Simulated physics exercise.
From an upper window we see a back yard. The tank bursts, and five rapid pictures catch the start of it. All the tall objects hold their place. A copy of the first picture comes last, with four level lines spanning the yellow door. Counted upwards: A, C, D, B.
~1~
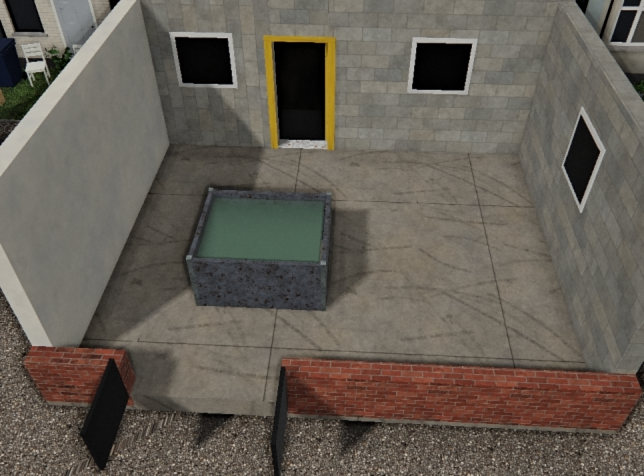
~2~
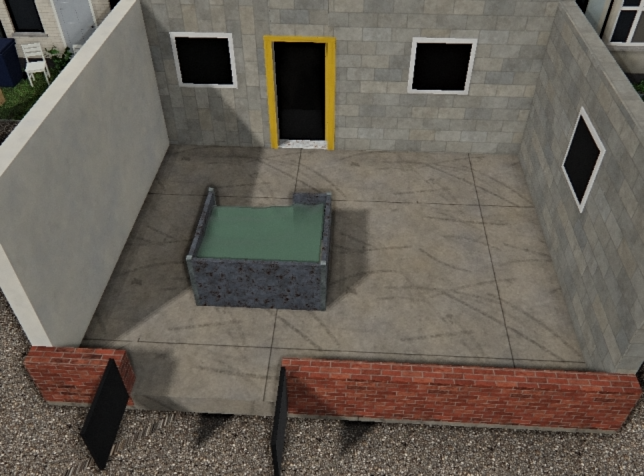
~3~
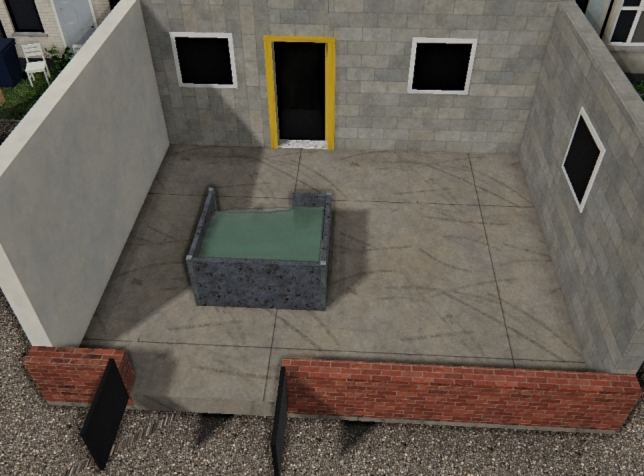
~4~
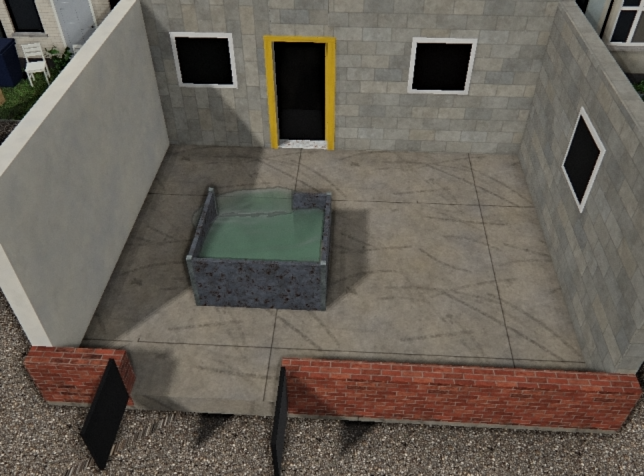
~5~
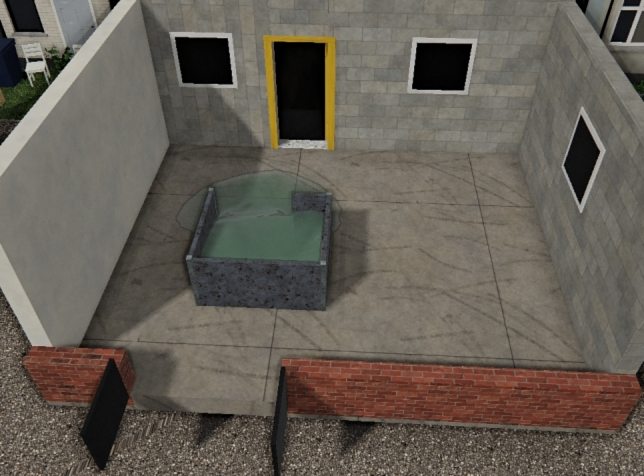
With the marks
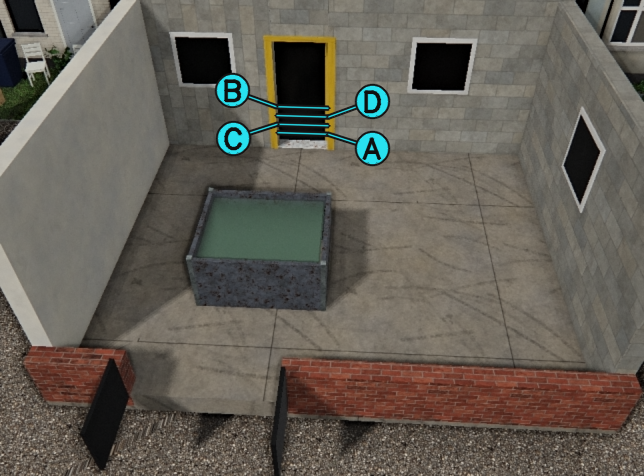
Part of the back wall of a stone tank of green water disappeared in a walled back yard, and the water poured out through the gap, spreading over the paving behind it toward the house.
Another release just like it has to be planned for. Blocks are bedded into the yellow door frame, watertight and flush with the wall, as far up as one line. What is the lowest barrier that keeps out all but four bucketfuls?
That is mark A.
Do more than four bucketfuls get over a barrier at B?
No, that is safe.
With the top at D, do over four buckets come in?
No, not at all.
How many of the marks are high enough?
All of the four.
On the marked copy, A at (302, 133); B at (302, 107); C at (302, 124); D at (302, 116); from the bottom up A, C, D, B.
With A, a bucket or two gets in.
With B, nothing gets over.
With C, nothing gets over.
With D, nothing gets over.
